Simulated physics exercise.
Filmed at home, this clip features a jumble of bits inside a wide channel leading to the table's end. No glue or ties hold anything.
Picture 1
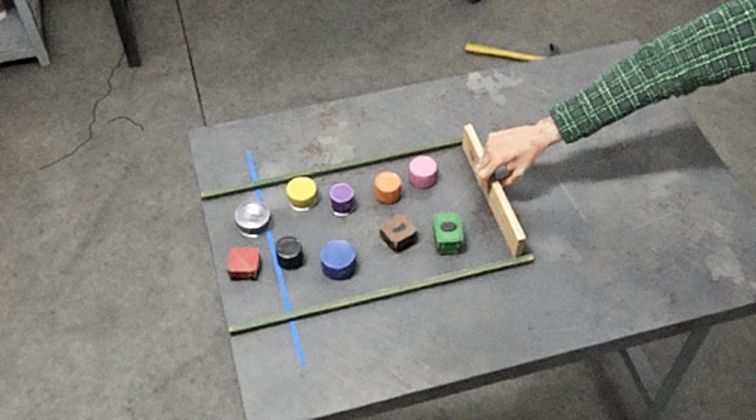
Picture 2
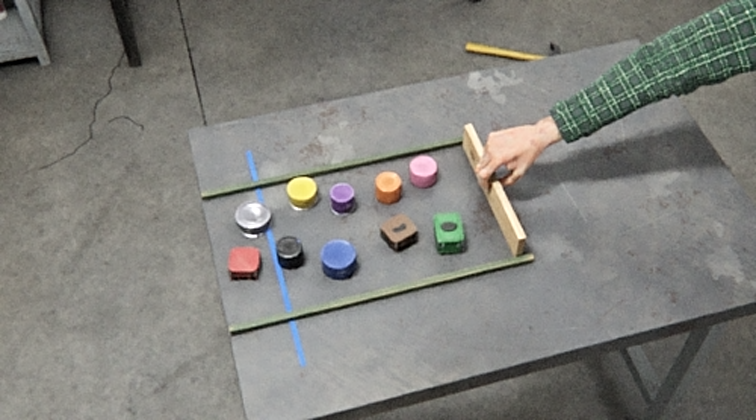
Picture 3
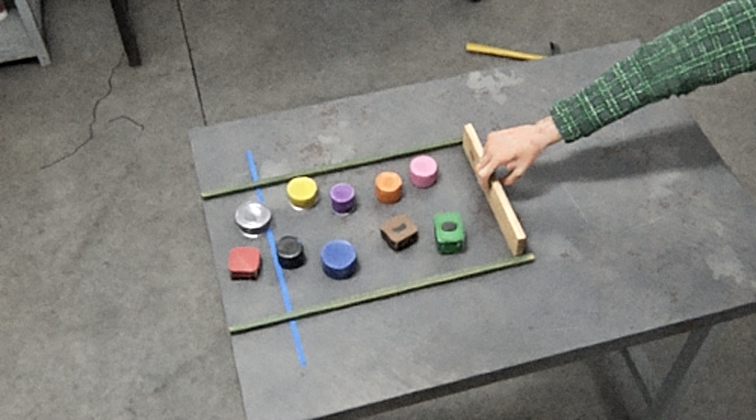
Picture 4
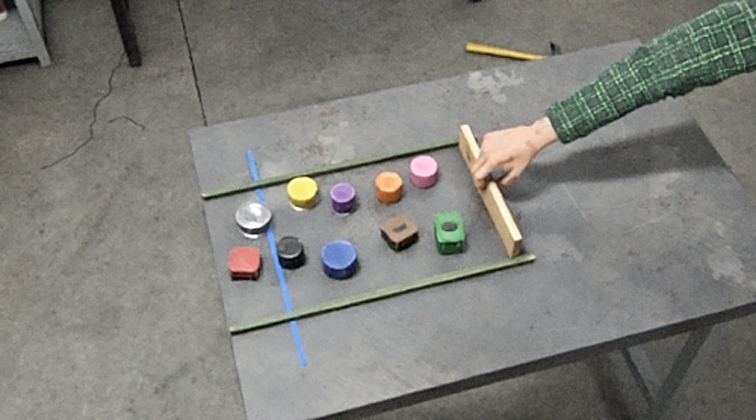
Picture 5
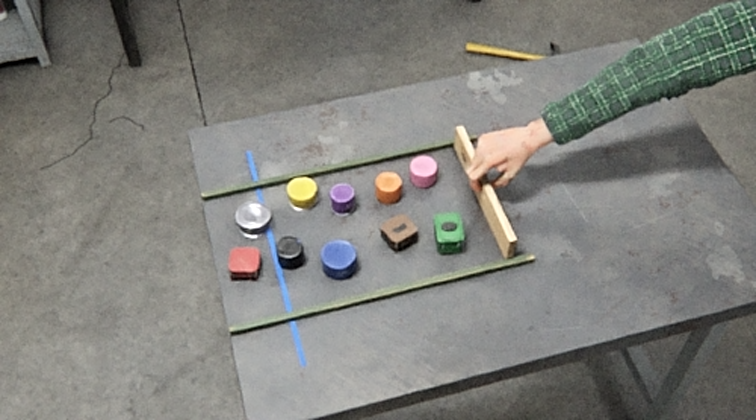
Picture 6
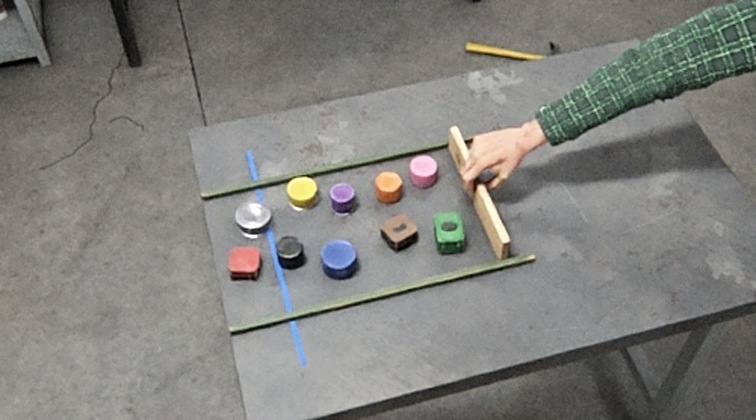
On a dark grey tabletop, nine small colourful pots and blocks sat still between two green strips while a hand in a green checked sleeve slid a wooden bar slightly left towards them.
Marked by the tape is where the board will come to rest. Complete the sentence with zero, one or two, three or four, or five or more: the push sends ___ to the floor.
The push sends one or two to the floor.
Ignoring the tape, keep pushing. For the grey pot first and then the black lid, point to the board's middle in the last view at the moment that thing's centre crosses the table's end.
The middle is at (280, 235) when it's the grey pot, and at (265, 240) when it's the black lid.
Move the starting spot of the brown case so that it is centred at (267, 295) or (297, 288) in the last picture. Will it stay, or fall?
First: Gone; second: Safe.
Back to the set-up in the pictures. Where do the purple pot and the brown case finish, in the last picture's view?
Looks like one lands around (232, 222), and the other around (251, 253).
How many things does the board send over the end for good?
2, precisely.
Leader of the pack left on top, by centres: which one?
The one in question is the black lid.
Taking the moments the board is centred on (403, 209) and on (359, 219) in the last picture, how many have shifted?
The count reaches 4 first and 7 second.
Soon after, none off yet; red case at rest near (245, 264); grey pot at rest near (254, 219); black lid at rest near (290, 253).
Then, none off yet; red case at rest near (245, 264); grey pot at rest near (254, 219); black lid moving near (286, 252).
At rest, the number that fall off is one or two; fallen, grey pot and red case.
